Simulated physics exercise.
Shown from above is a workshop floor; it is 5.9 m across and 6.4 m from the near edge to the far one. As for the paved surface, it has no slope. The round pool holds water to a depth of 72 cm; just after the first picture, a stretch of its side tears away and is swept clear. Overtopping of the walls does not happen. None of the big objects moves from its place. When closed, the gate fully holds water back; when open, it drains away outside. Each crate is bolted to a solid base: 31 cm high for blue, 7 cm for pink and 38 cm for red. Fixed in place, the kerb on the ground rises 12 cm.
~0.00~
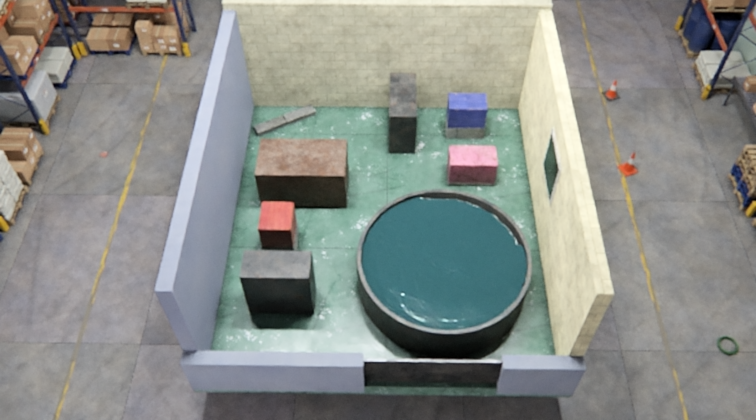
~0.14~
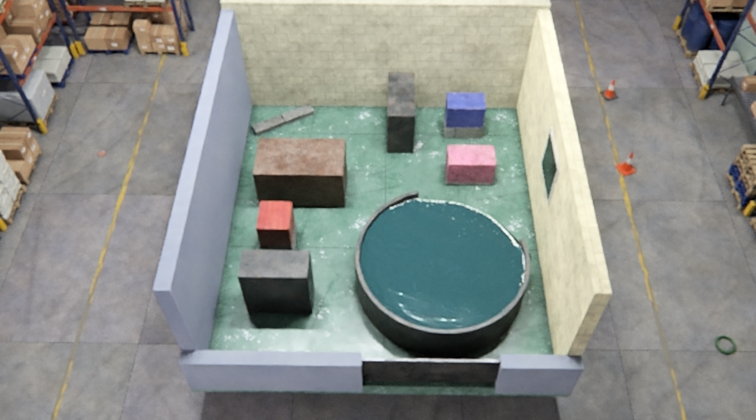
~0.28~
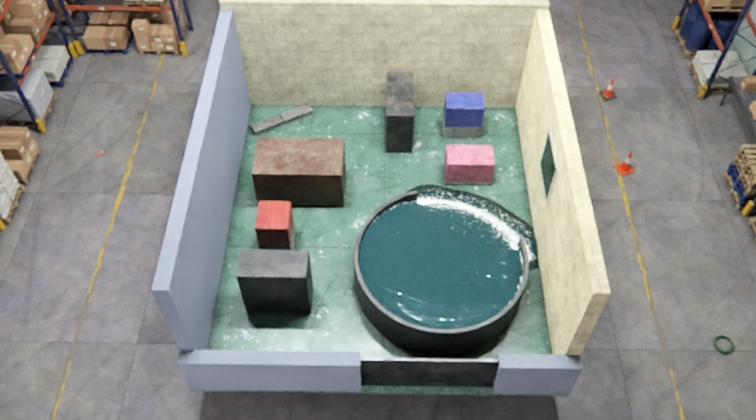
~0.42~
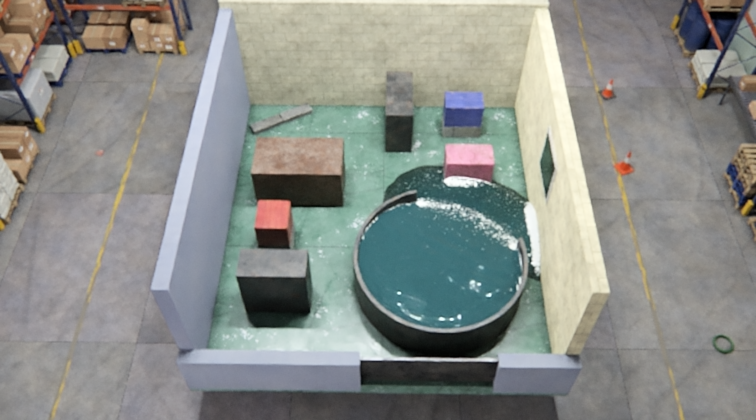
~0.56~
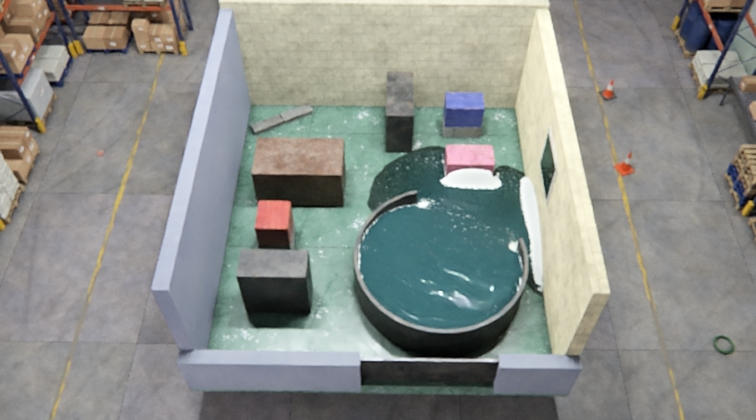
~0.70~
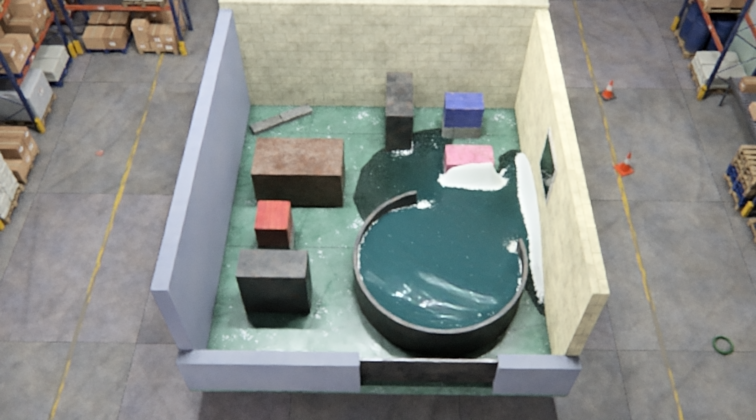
Dark teal water pours from the far right side of a round, dark-rimmed pool once part of its wall is gone, spreading across the green floor around the pink block and toward the tall dark block, with white foam by the pink block and right wall. A steady high view shows the walled enclosure inside a warehouse. Brown, red and dark blocks stand left, a blue one at far right.
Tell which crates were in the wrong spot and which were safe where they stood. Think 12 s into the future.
Blue crate wrong spot, pink crate wrong spot, red crate safe spot.
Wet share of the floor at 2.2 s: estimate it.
Covered: Roughly 50 %.
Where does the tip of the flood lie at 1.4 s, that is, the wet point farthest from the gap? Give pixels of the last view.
About (330, 126) in the last view.
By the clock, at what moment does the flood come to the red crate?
Red 3.8 s.
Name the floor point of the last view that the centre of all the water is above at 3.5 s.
About (439, 211).
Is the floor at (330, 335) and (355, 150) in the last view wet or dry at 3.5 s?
In that order: Dry, wet.
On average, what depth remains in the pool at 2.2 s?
Mean depth: Some 34 cm.
After 1.4 s water covers 35 % of the floor and is deepest (62 cm) near (523, 206); blue plinth reached, pink plinth reached, red plinth not reached.
After 2.2 s water covers 50 % of the floor and is deepest (54 cm) near (511, 116); blue plinth reached, pink plinth reached, red plinth not reached.
After 3.5 s water covers 70 % of the floor and is deepest (42 cm) near (515, 146); blue plinth reached, pink plinth reached, red plinth not reached.
After 7.0 s water covers 100 % of the floor and is deepest (24 cm) near (352, 183); blue plinth reached, pink plinth reached, red plinth reached.
After 12.0 s water covers 100 % of the floor and is deepest (22 cm) near (537, 374); highest at the blue plinth 49 cm, highest at the pink plinth 62 cm, highest at the red plinth 21 cm.
